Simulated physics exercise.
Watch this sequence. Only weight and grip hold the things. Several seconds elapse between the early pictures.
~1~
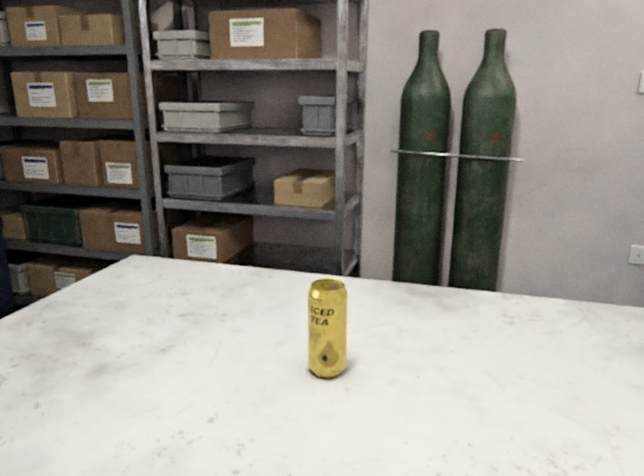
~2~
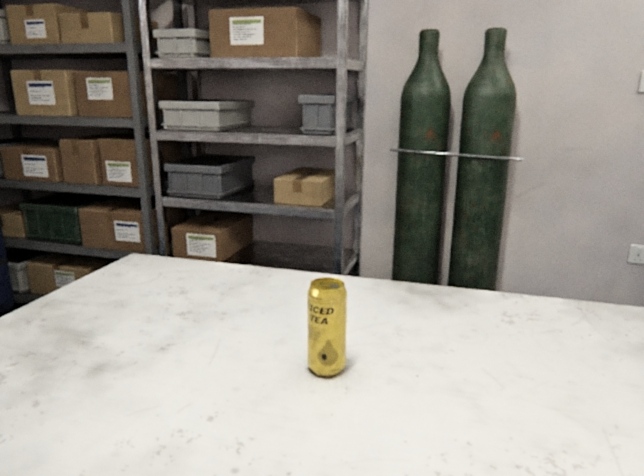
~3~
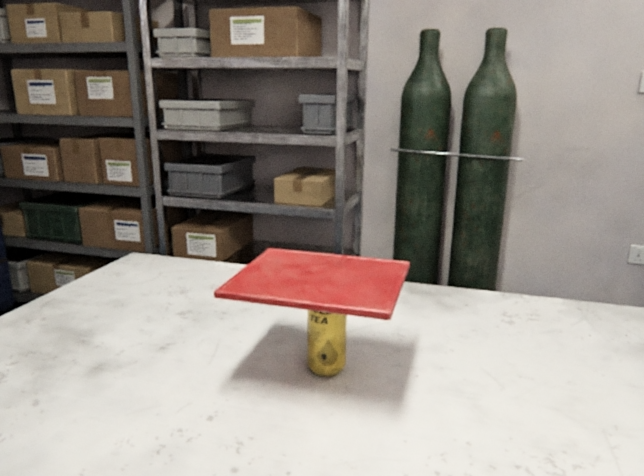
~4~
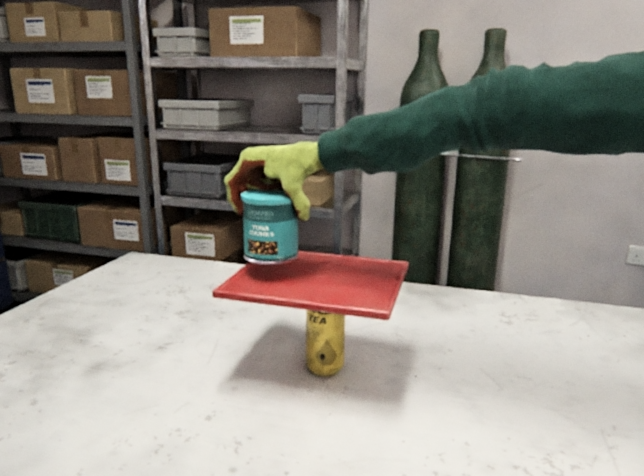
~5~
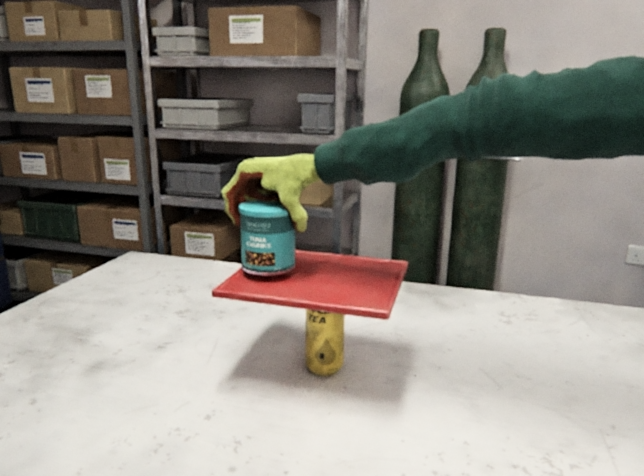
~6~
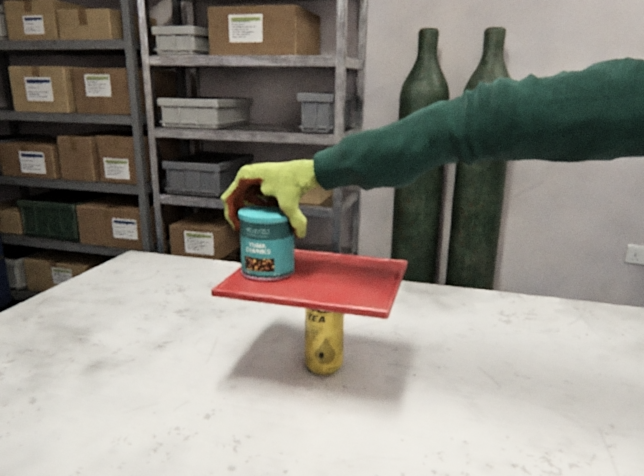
A storeroom with metal shelves of boxes and two green gas cylinders against a grey wall is seen from a fixed, slightly raised view across a white marbled table. A yellow iced tea can stands near the middle, and a flat red board then appears on top of it. A green-sleeved arm with a yellow-green glove reaches in from the right and lowers a turquoise tin onto the board's left side, keeping hold.
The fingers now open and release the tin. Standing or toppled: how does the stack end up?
The stack ends up toppled.
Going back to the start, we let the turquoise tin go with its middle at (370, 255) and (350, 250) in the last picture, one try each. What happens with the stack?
First case: It collapses; second case: It remains standing.
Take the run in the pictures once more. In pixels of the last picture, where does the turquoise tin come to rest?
It finishes at about (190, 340).
Then, 0.40 s on from there, turquoise tin now fallen; red lid on its side.
Then, 0.70 s on from there, red lid now fallen.
In the end, fallen, turquoise tin and red lid; yellow can unmoved. At the end, from the last picture's camera, turquoise tin near (190, 339). The stack gives way.
